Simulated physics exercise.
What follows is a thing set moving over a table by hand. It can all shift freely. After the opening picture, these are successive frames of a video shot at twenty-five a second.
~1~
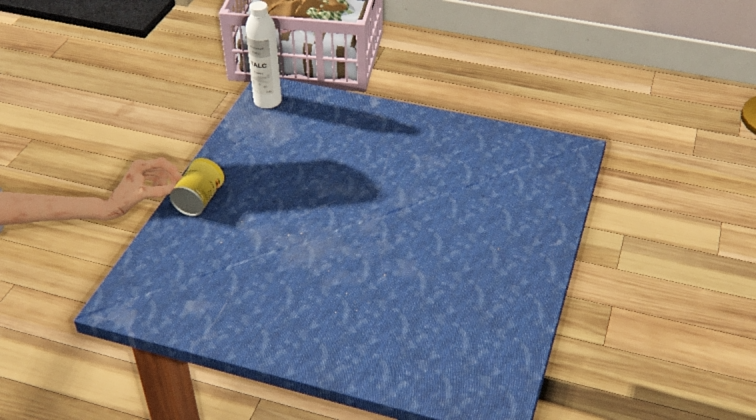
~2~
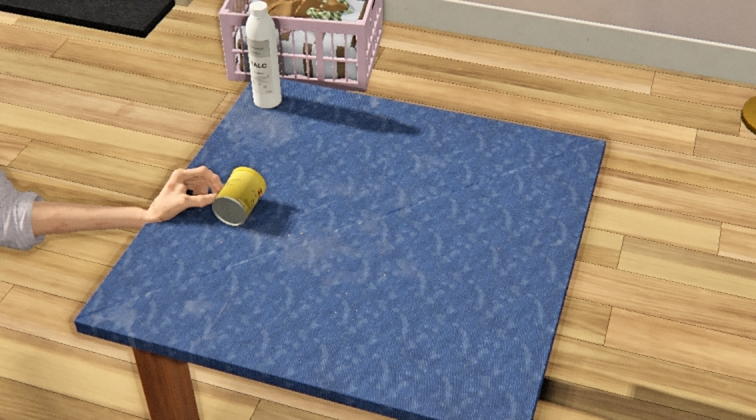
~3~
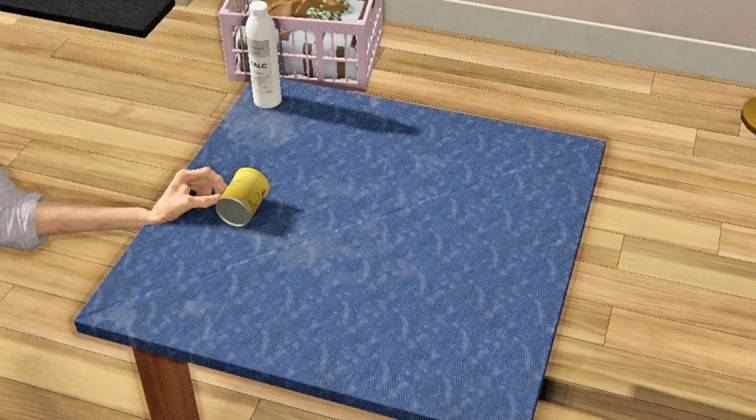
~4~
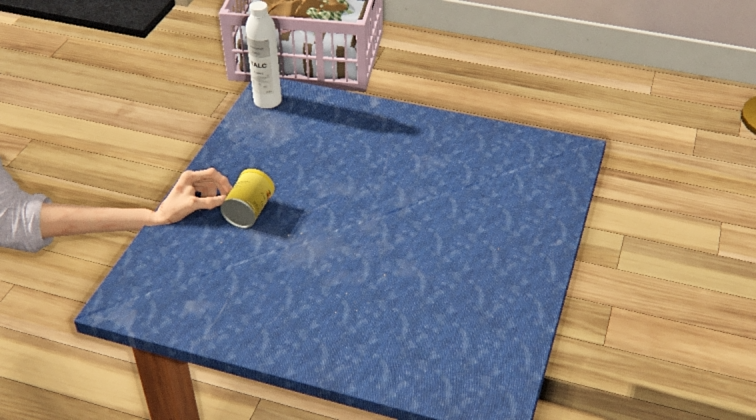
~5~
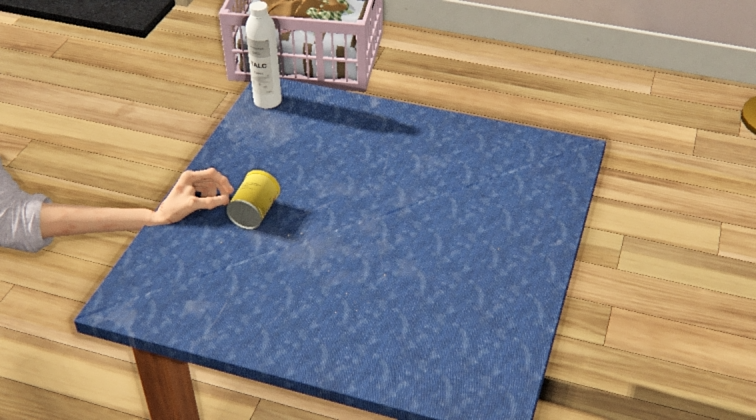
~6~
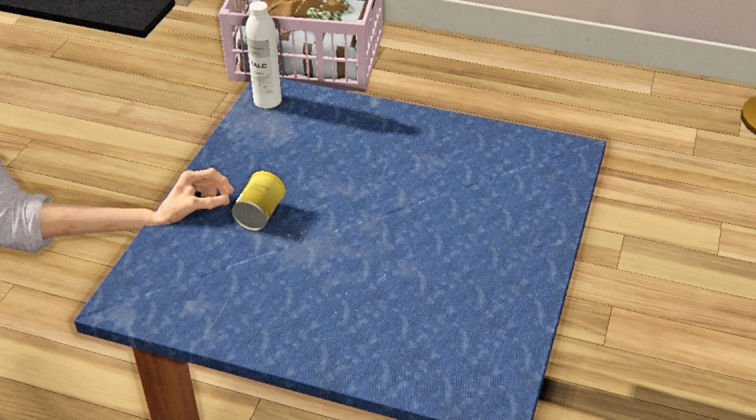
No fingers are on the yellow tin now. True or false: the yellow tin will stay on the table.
True.
Then, 0.10 s on from there, yellow tin shifted about its own width near (270, 204).
Then, 0.20 s on from there, yellow tin shifted about its own width near (279, 206).
Then, 0.30 s on from there, yellow tin shifted about its own width near (286, 207).
Then, 0.50 s on from there, yellow tin shifted about its own width near (292, 209).
In the end, moved from the start, yellow tin. At the end, from the last picture's camera, yellow tin near (292, 209).
